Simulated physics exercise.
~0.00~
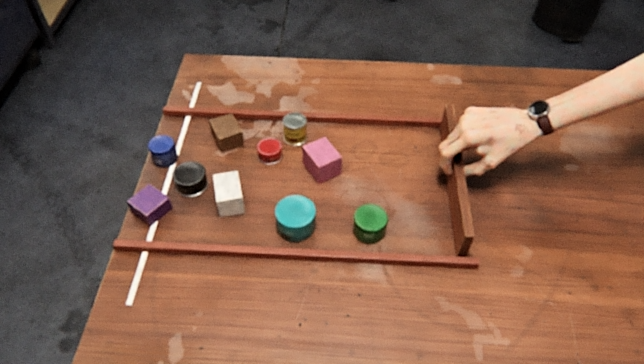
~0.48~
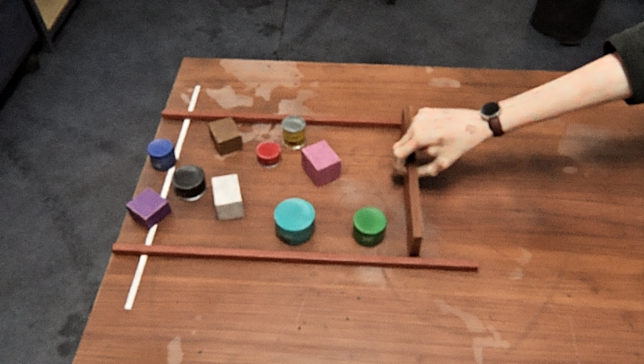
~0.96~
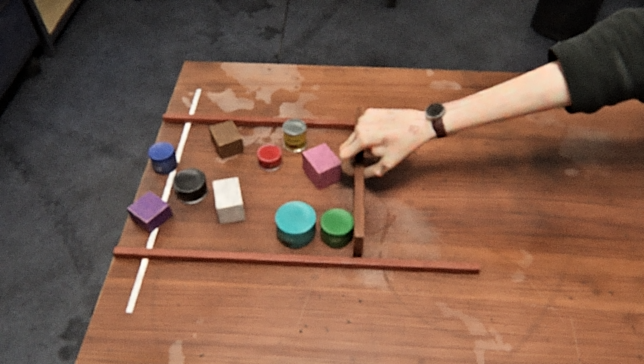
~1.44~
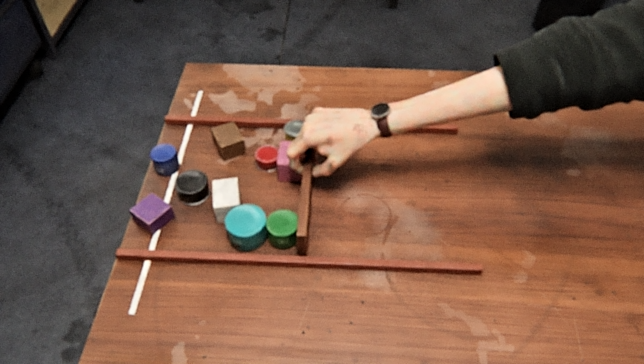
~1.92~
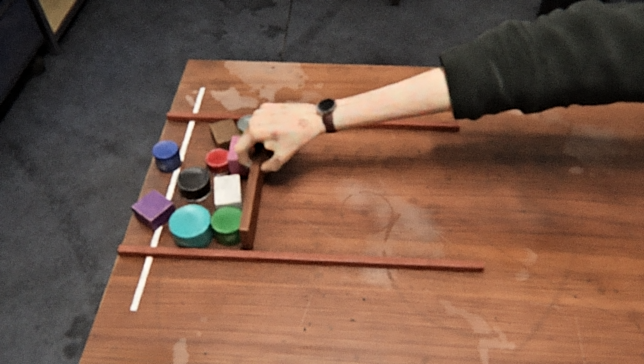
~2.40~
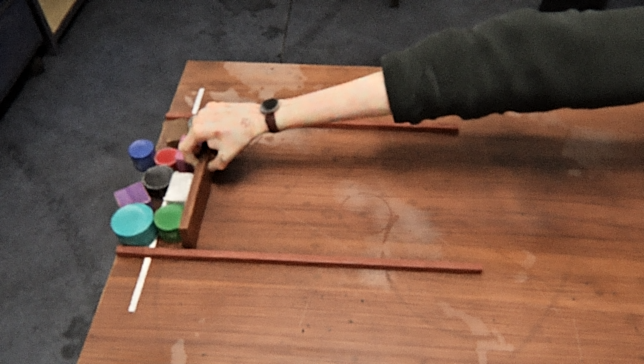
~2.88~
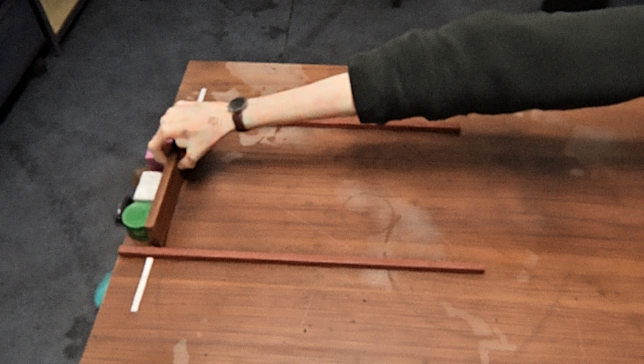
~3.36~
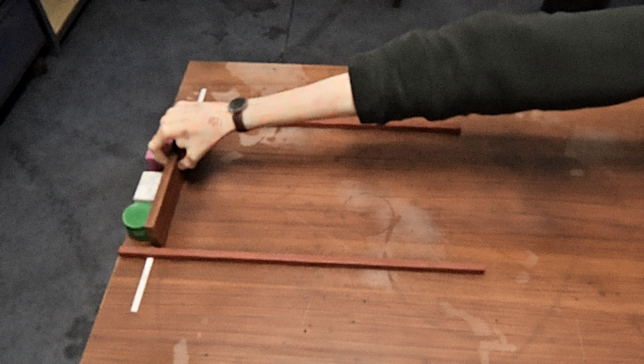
A hand with a dark watch grips an upright wooden board at the right of a brown table, seen from above by a slightly swaying camera. Between two reddish rails sit small tubs and blocks in turquoise, green, red, black, blue, purple, pink, brown and white, with a white tape strip at the left, near the table's edge. The board slides left, gathering the green tub, then the turquoise one and the rest into a crowd that crosses the tape. Several pieces go over the edge, the turquoise tub dropping from sight, and the board stops with the green tub, white block and a pinkish piece against it.
